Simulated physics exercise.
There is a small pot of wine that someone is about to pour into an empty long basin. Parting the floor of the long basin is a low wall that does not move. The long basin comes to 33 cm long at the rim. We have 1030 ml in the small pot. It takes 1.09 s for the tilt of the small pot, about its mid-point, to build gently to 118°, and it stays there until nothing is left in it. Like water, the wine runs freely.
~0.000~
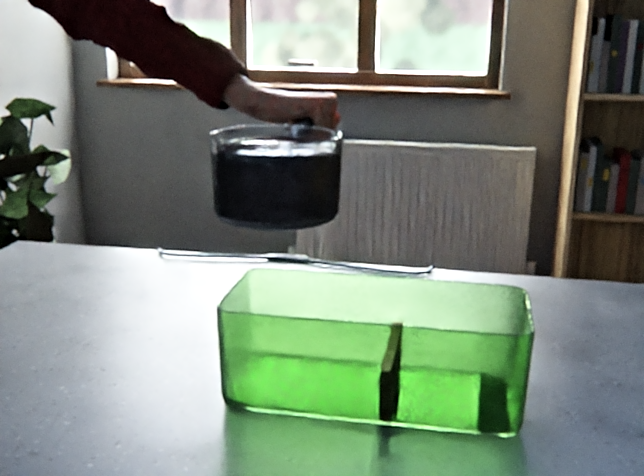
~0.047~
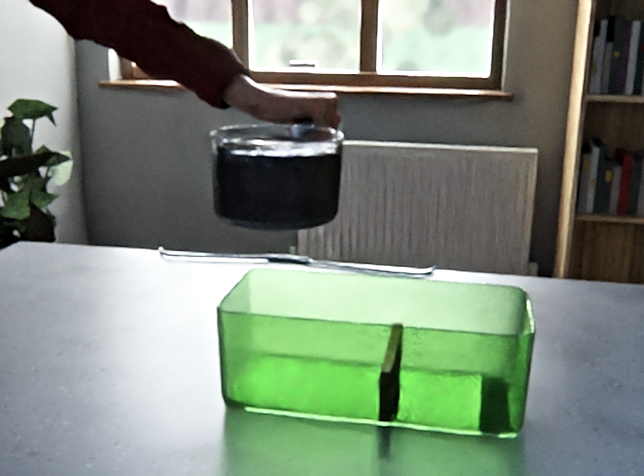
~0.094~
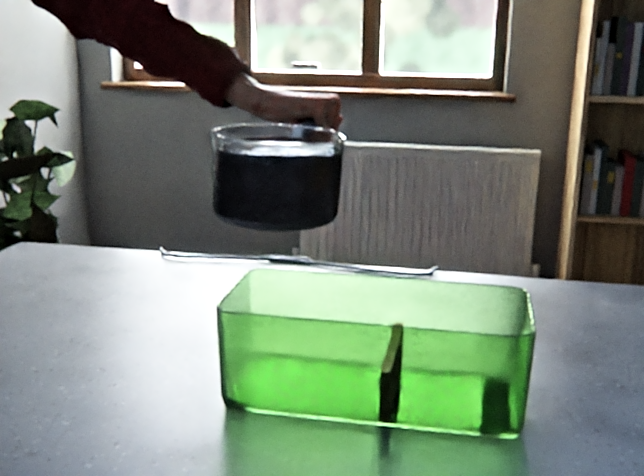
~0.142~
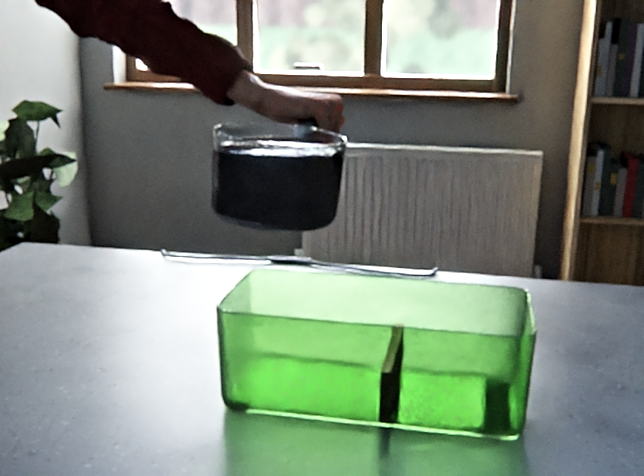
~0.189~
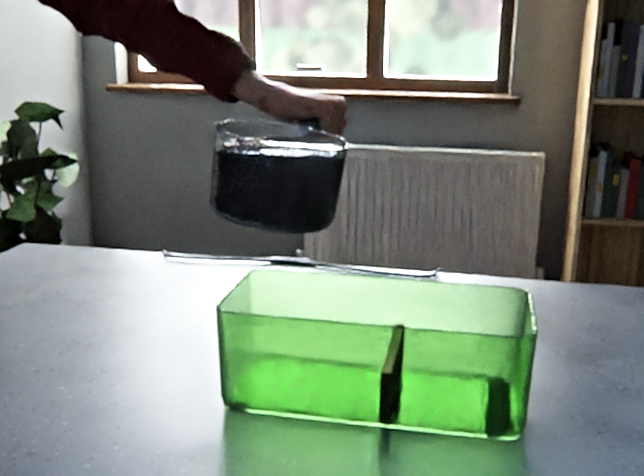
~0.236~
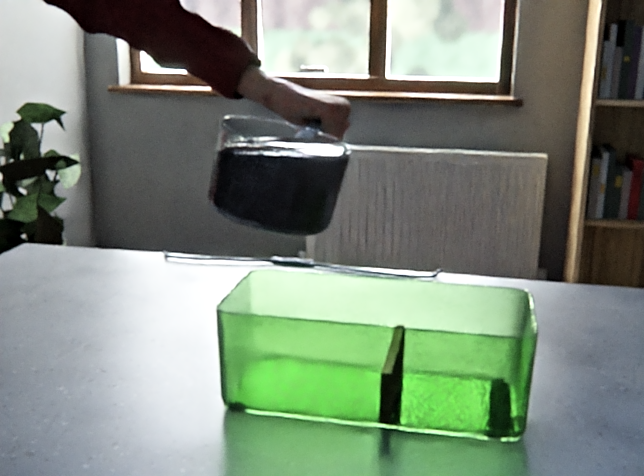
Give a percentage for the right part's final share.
My figure is 55 %.
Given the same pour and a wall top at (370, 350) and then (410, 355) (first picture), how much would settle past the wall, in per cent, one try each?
I'd put it at about 75 per cent for the first and about 30 per cent for the second.
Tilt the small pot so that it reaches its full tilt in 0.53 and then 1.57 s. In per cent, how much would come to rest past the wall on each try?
First 25, then 60 per cent.
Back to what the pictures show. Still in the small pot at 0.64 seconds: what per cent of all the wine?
Roughly 56 per cent.
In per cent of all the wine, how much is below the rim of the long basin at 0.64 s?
About 14 per cent.
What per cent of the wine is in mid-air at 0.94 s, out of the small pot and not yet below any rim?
About 8 % of the total.
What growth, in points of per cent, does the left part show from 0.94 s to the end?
Some 14 per cent.
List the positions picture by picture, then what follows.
In the first picture, it leans 0°; its right rim is at (340, 139); the wine meets the walls at (219, 144) and (339, 149); the long basin's rim runs from (233, 289) to (530, 312); the wall's top is at (392, 346).
In the second picture, it leans 1°; its right rim is at (341, 140); the wine meets the walls at (219, 144) and (340, 149).
In the third picture, it leans 2°; its right rim is at (342, 141); the wine meets the walls at (221, 143) and (341, 150).
In the fourth picture, it leans 5°; its right rim is at (344, 145); the wine meets the walls at (221, 144) and (342, 150).
In the fifth picture, it leans 9°; its right rim is at (346, 149); the wine meets the walls at (223, 143) and (344, 152).
In the sixth picture, it leans 13°; its right rim is at (348, 155); the wine meets the walls at (223, 145) and (347, 152).
By 0.64 s the tilt is 75° and 57 per cent is still to pour, 2 is left of the wall and 12 right of it.
By 0.94 s the tilt is 113° and 7 per cent is still to pour, 31 is left of the wall and 54 right of it.
By 1.25 s the tilt is 118° and 0 per cent is still to pour, 44 is left of the wall and 55 right of it.
By 1.59 s the tilt is 118° and 0 per cent is still to pour, 44 is left of the wall and 55 right of it.
At rest 44 per cent lies left of the wall, 55 right of it and 1 outside.
